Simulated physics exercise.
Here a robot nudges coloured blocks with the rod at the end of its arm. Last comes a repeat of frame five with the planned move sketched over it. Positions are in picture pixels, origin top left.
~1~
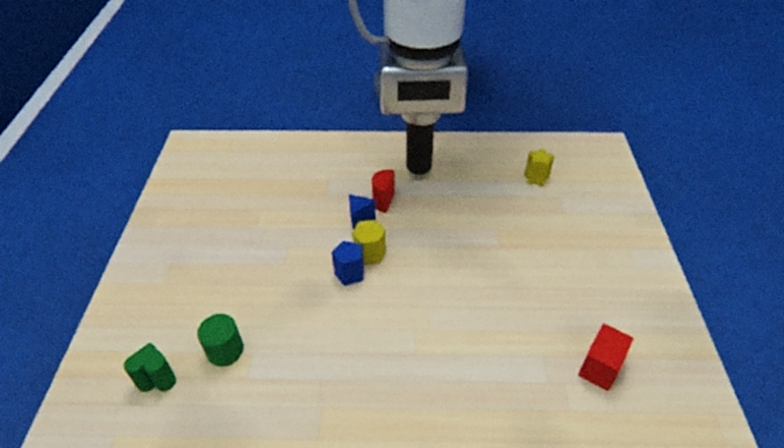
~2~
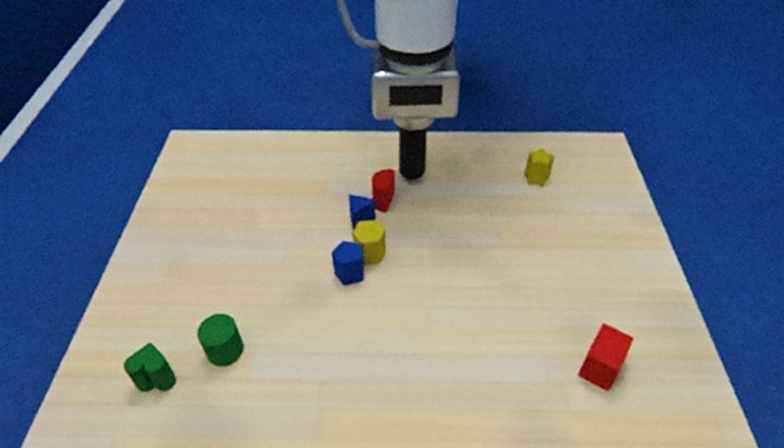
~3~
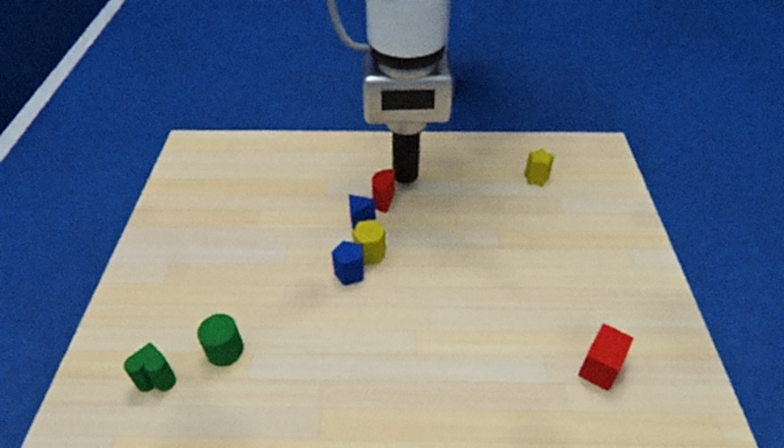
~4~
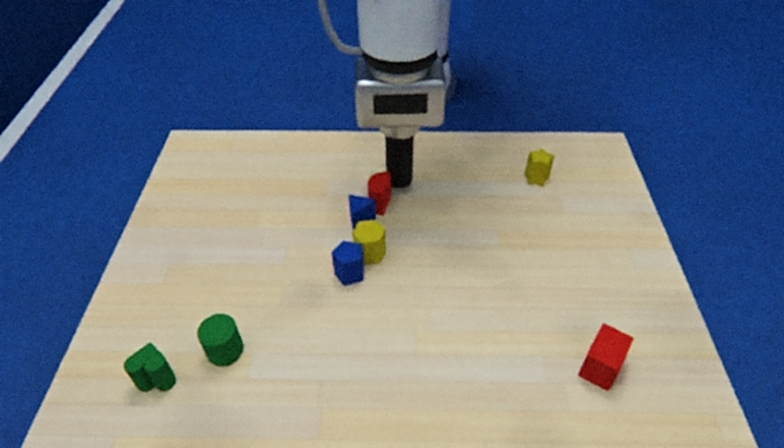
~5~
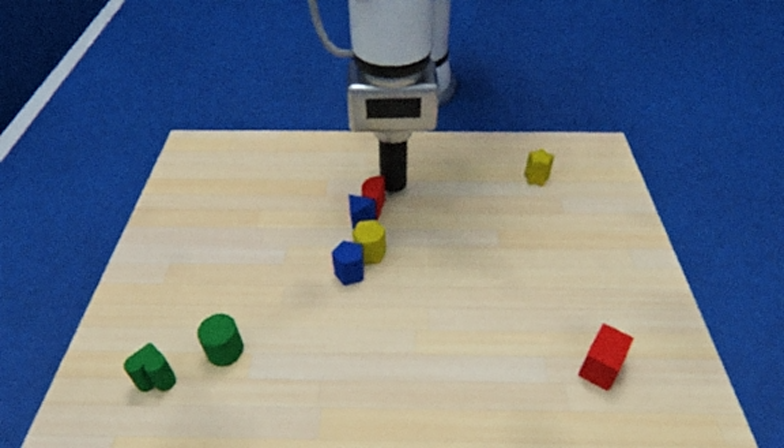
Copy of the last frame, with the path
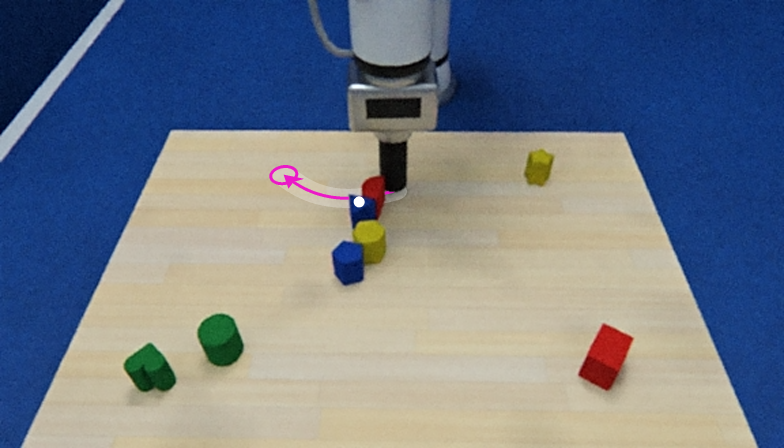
A robot arm with a black rod at its tip reaches down over the far edge of a pale wooden board on a blue floor, seen from above and in front by a still camera. A red block, a blue triangular one, a yellow one and a blue one cluster below it, with green pieces near left, red near right and yellow far right. The rod slides slowly left and slightly nearer, then nudges the clustered red block a little left.
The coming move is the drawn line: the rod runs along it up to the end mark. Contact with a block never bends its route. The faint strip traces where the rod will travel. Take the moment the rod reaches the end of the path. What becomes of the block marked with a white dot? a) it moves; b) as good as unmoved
a (it moves)
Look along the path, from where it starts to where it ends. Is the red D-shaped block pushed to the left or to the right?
Displaced left.
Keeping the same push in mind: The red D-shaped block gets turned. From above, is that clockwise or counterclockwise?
From above, the turn goes anticlockwise.
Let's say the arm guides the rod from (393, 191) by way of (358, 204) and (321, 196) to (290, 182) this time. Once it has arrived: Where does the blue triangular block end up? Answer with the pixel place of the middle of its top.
Its top face will be centred at roughly (351, 215).
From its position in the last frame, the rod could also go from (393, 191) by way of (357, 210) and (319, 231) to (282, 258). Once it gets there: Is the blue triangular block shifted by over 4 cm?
The answer is yes.
The line goes from (393, 191) via (353, 198) and (313, 192), ending at (284, 175); the dot is on the blue triangular block.
What follows on the original path. One third of the way, rod (352, 191); blue triangular block (356, 210), turned 15° clockwise; red D-shaped block (358, 193), turned 90° anticlockwise.
Two thirds of the way, rod (310, 185); blue triangular block (356, 210), turned 15° clockwise; red D-shaped block (357, 193), turned 95° anticlockwise.
At the end, rod (282, 168); blue triangular block (356, 210), turned 15° clockwise; yellow six-sided block unmoved; red D-shaped block (357, 193), turned 95° anticlockwise.
